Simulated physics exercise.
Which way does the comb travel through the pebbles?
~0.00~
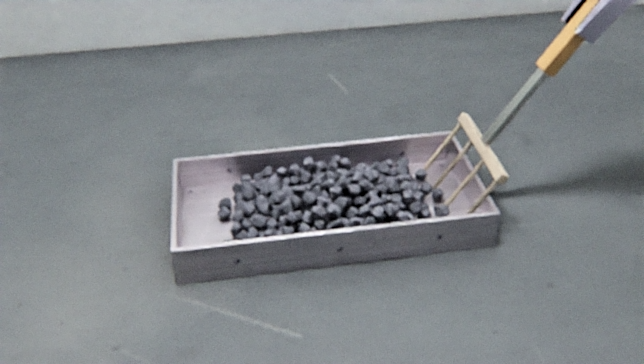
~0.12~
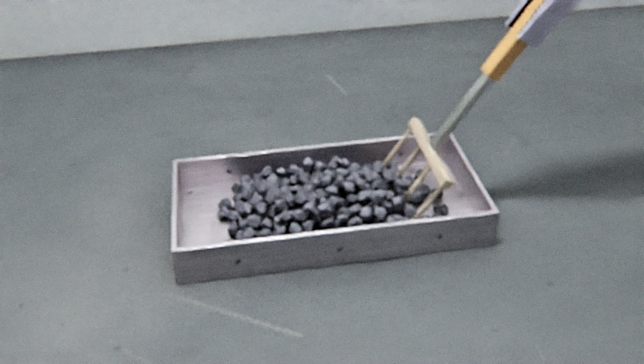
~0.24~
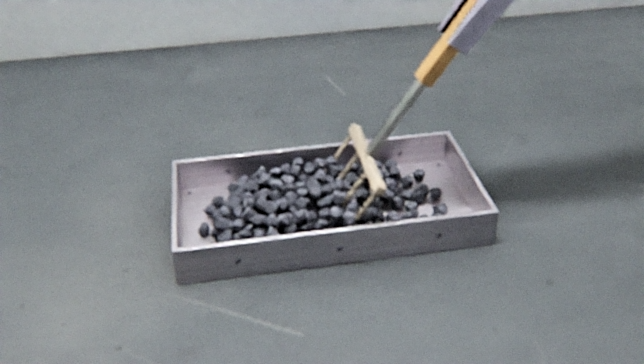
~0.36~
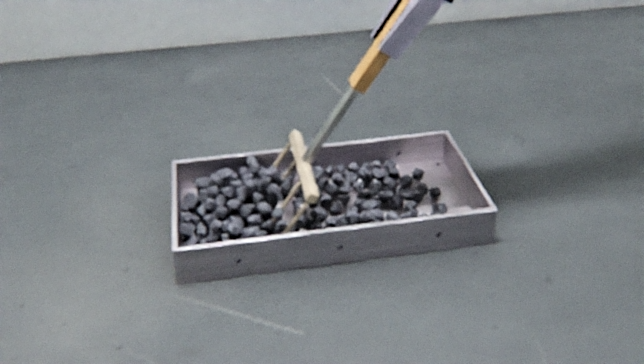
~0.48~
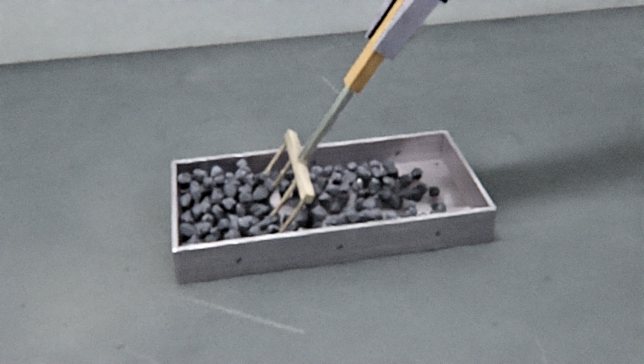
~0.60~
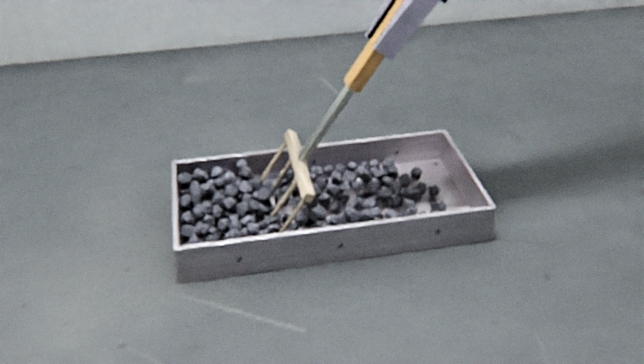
The comb travels to the left, going from the right end of the tray to a spot left of its middle.
